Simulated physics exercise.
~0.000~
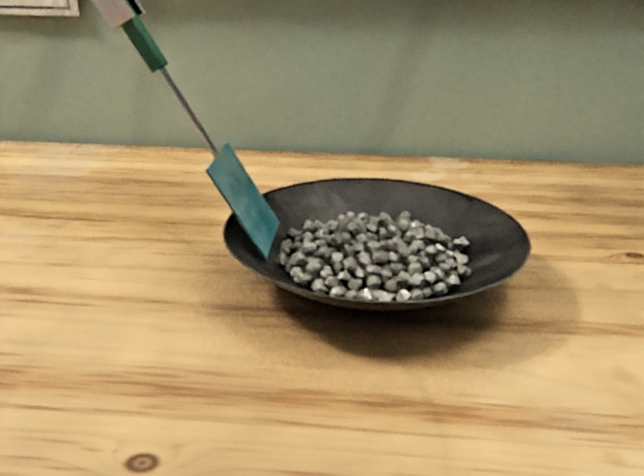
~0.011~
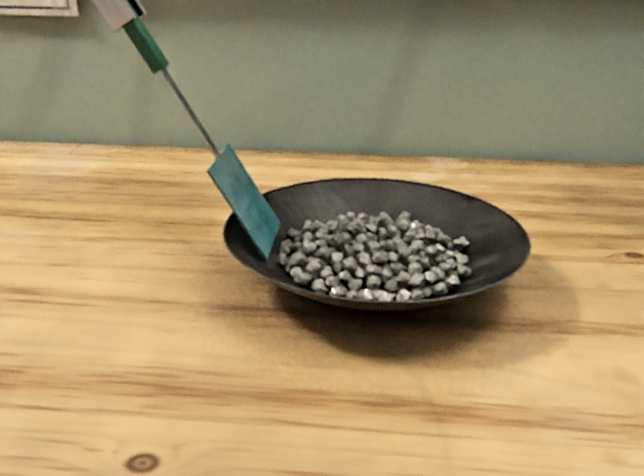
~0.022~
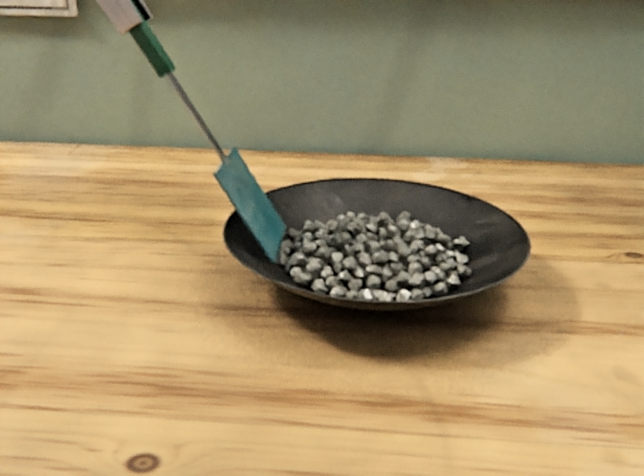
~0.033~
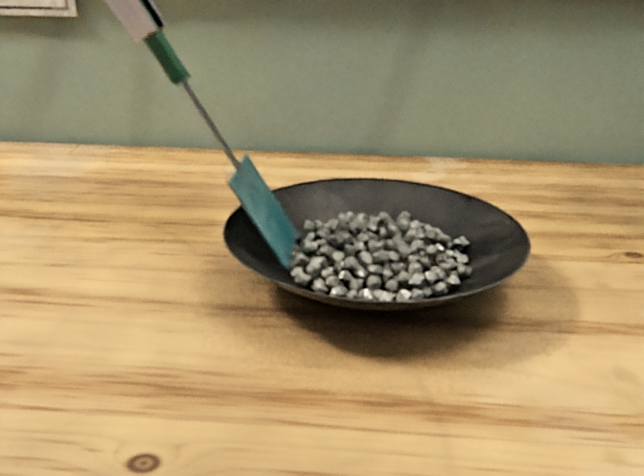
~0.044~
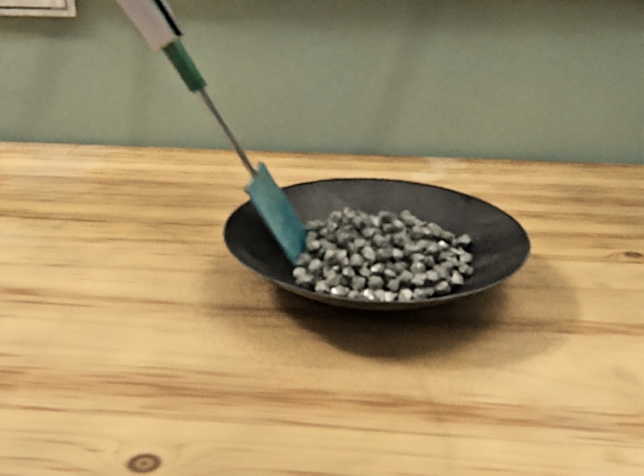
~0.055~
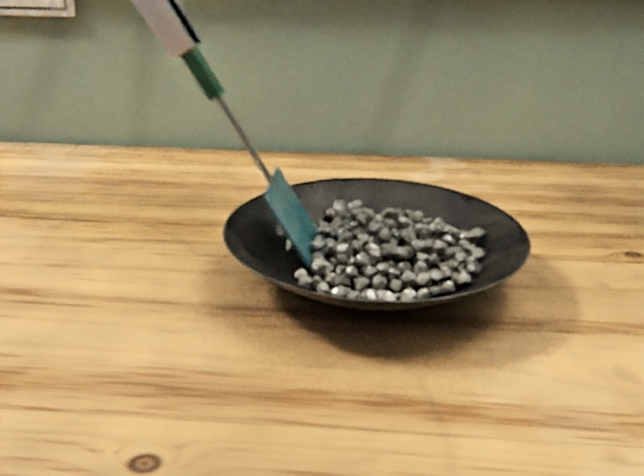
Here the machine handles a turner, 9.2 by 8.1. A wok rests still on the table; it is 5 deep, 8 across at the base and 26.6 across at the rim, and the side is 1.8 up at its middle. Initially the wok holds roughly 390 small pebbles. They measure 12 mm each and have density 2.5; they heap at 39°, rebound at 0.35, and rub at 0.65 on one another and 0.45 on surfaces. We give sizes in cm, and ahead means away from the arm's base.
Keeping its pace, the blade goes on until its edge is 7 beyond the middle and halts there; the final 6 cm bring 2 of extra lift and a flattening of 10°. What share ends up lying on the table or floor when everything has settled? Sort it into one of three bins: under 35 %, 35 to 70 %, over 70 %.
Bin: 35 to 70 %.
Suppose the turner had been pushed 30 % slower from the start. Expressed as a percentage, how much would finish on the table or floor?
45 per cent, about.
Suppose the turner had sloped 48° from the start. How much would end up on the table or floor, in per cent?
I'd put it at about 55 per cent.
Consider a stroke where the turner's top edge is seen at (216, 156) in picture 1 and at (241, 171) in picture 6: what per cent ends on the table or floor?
Roughly 30 %.
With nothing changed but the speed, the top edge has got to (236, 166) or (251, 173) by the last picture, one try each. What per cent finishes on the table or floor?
Roughly 25 and 45 percent.
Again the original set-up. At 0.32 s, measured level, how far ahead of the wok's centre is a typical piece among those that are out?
It comes to near 24 cm ahead of the middle.
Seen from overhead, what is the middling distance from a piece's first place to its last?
The answer is about 19 cm.
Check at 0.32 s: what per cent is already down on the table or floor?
My estimate is roughly 45 %.
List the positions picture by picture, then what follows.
Turner top edge at (217, 155), sloping 59°; upper third of the load around (376, 246), from x 280 to 465, top at y 215; 392 in the wok, in the first picture.
Turner top edge at (218, 156), sloping 59°; upper third of the load around (376, 246), from x 280 to 465, top at y 215, in the second picture.
Turner top edge at (224, 160), sloping 59°; upper third of the load around (376, 246), from x 280 to 465, top at y 215, in the third picture.
Turner top edge at (237, 167), sloping 59°; upper third of the load around (377, 246), from x 290 to 465, top at y 215, in the fourth picture.
Turner top edge at (254, 174), sloping 59°; upper third of the load around (378, 241), from x 295 to 465, top at y 215, in the fifth picture.
Turner top edge at (271, 181), sloping 59°; upper third of the load around (385, 236), from x 285 to 475, top at y 205; 392 in the wok, in the sixth picture.
By 0.08 s, sloping 59°, highest piece 7 above the table; 392 in the wok.
By 0.11 s, sloping 56°, highest piece 10 above the table; 381 in the wok, 11 on the blade or in flight.
By 0.32 s, sloping 49°, highest piece 9 above the table; 170 on the table or floor, 165 in the wok, 57 on the blade or in flight.
By 1.37 s, sloping 49°, highest piece 6 above the table; 227 on the table or floor, 165 in the wok.
Final count, 227 on the table or floor, 165 in the wok. That is 58 % on the table or floor.
